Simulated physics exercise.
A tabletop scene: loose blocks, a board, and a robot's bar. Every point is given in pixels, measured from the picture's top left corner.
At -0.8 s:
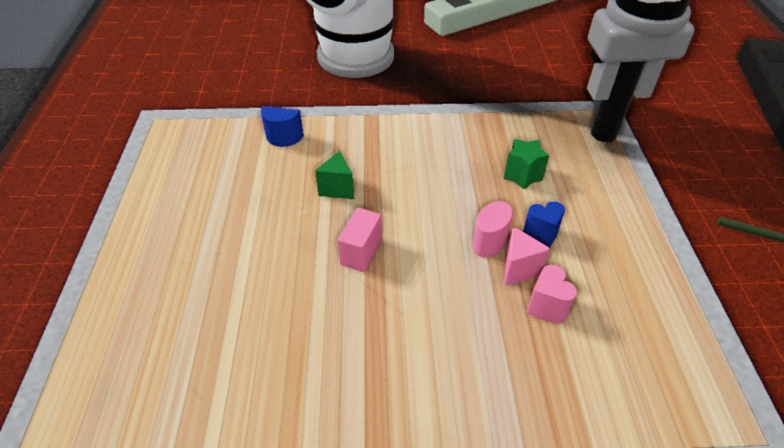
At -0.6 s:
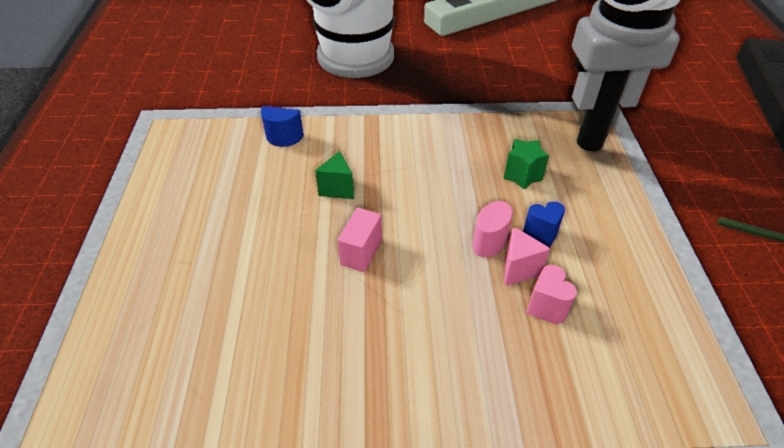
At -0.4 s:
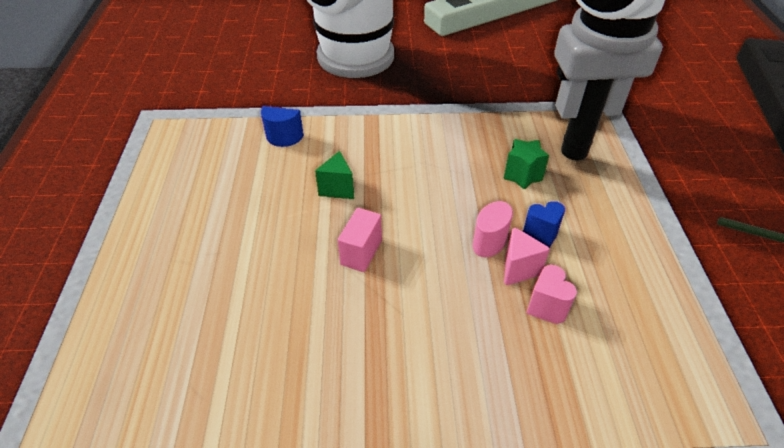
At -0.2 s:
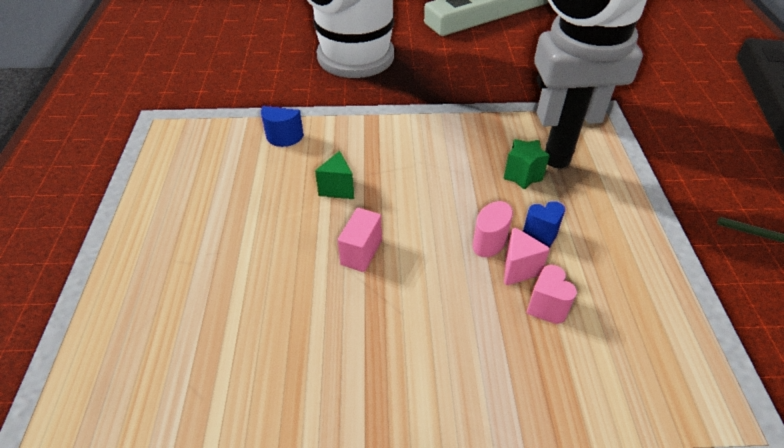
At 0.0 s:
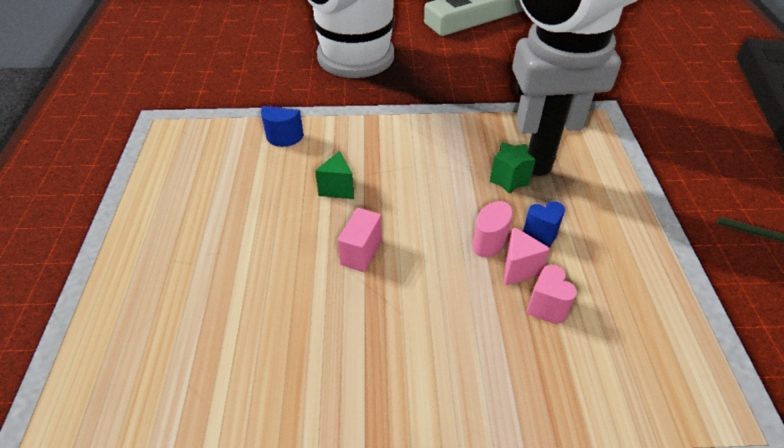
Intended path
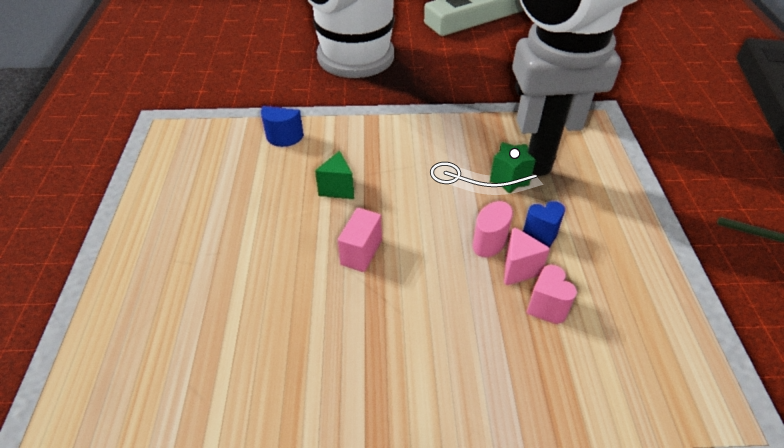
A robot arm with a dark bar reaches down at the upper right of a pale striped wooden board on a red tiled surface, seen from above at an angle by a still camera. Blue and green blocks sit upper left above a pink one, with a green star-shaped block and a pink and blue cluster at right. The bar slides left and slightly nearer, then nudges the star-shaped block a little left.
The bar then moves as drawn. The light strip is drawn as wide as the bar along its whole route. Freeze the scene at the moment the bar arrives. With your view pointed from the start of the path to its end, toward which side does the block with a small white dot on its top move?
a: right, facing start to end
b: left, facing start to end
My pick is b.
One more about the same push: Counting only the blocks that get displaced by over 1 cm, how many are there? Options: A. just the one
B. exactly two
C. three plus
I choose A.
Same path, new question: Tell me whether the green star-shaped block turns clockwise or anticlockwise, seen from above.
My answer: Anticlockwise.
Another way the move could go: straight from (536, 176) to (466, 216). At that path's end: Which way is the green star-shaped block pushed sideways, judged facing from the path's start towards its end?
Moves right.
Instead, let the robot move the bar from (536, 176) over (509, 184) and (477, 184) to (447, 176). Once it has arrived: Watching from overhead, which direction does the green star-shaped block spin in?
Direction: Anticlockwise.
Path on the board, from (536, 176) through (508, 184) and (476, 183) to (446, 173); the dot is on the green star-shaped block.
On the path given first. One third of the way, bar at (509, 176); green star-shaped block at (484, 161).
Two thirds of the way, bar at (476, 174); green star-shaped block at (450, 161).
At the end, bar at (446, 165); pink oval in place; green star-shaped block at (428, 160), turned 35° anticlockwise.
